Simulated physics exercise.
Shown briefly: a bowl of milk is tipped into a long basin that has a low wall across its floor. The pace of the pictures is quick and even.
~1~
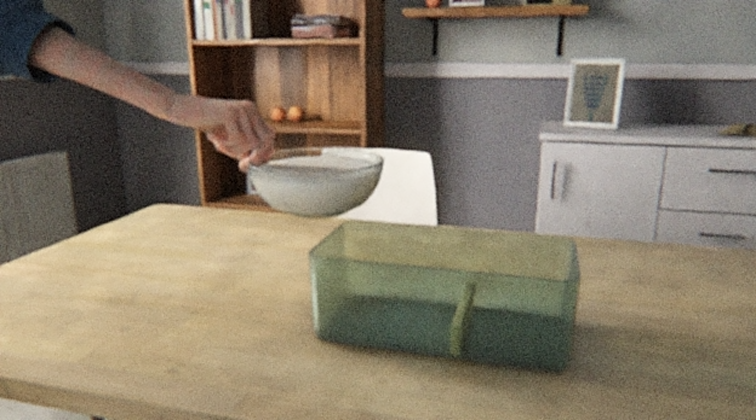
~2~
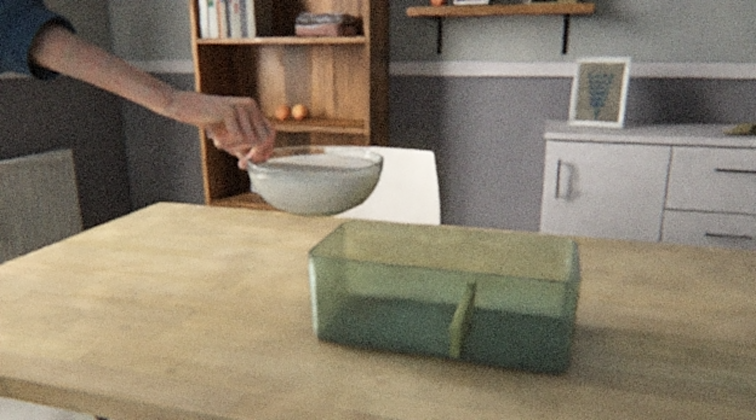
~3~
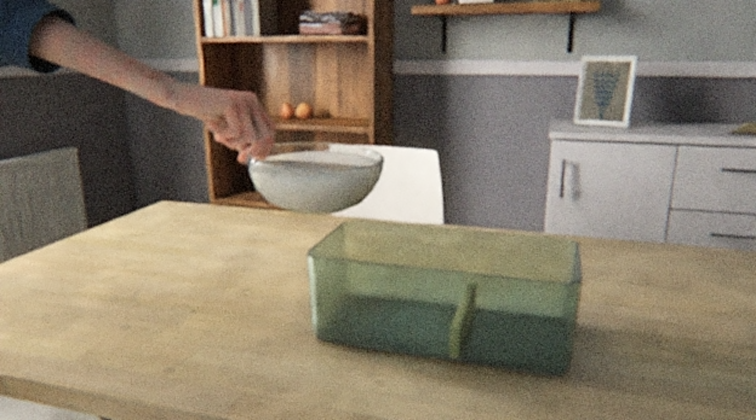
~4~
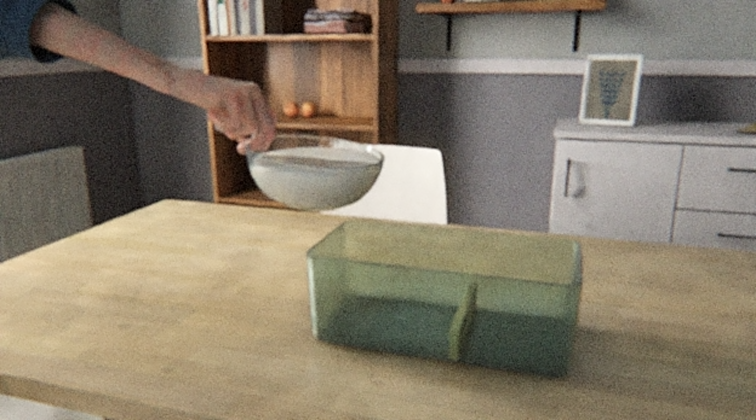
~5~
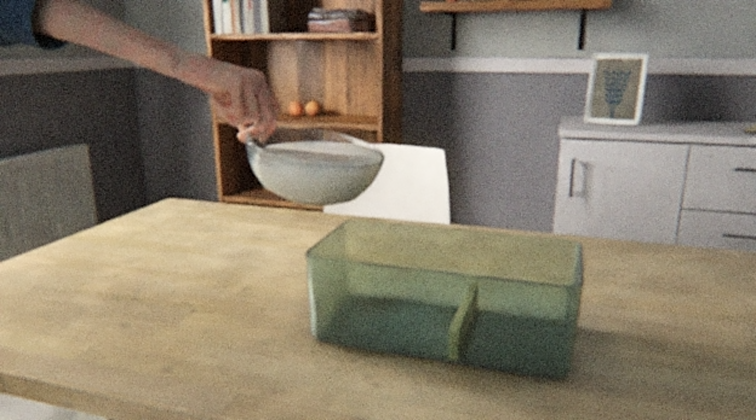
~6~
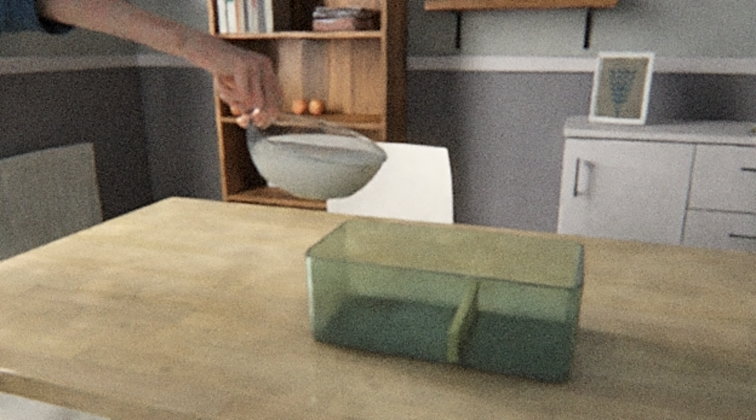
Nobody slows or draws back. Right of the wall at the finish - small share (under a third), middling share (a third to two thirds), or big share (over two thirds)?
Middling.
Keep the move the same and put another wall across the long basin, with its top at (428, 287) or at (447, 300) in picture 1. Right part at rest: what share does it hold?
In turn some 90 and 75 in a hundred.
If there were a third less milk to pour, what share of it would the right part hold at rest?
Roughly 40 in a hundred.
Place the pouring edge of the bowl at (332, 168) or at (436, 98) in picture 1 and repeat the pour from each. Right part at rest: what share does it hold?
It works out to around 15 % and then around 50 %.
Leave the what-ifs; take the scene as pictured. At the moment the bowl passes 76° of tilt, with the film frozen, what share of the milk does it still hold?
20 per cent or so.
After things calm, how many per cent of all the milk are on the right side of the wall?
Roughly 55 %.
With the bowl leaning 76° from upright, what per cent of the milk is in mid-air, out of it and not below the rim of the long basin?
Near 40 %.
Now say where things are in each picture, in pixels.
In the first frame, tilt 0°; pouring edge (381, 164); surface from (261, 164) to (380, 171); the long basin's rim runs from (327, 238) to (577, 260); the wall's top is at (464, 302).
In the second frame, tilt 1°; pouring edge (381, 164); surface from (261, 163) to (380, 170).
In the third frame, tilt 3°; pouring edge (381, 164); surface from (261, 160) to (379, 167).
In the fourth frame, tilt 6°; pouring edge (381, 164); surface from (261, 155) to (380, 163).
In the fifth frame, tilt 11°; pouring edge (380, 163); surface from (261, 148) to (381, 159).
In the sixth frame, tilt 17°; pouring edge (380, 163); surface from (264, 140) to (381, 159); 3 per cent is over the edge.
A moment on, the bowl is tipped on its side and 22 per cent is still to pour, 24 is left of the wall and 12 right of it.
Next, the bowl is tipped right over and 0 per cent is still to pour, 42 is left of the wall and 55 right of it.
Then the bowl is tipped right over and 0 per cent is still to pour, 44 is left of the wall and 55 right of it.
Later the bowl is tipped right over and 0 per cent is still to pour, 44 is left of the wall and 55 right of it.
Finally, 44 per cent lies left of the wall, 54 right of it and 1 outside.
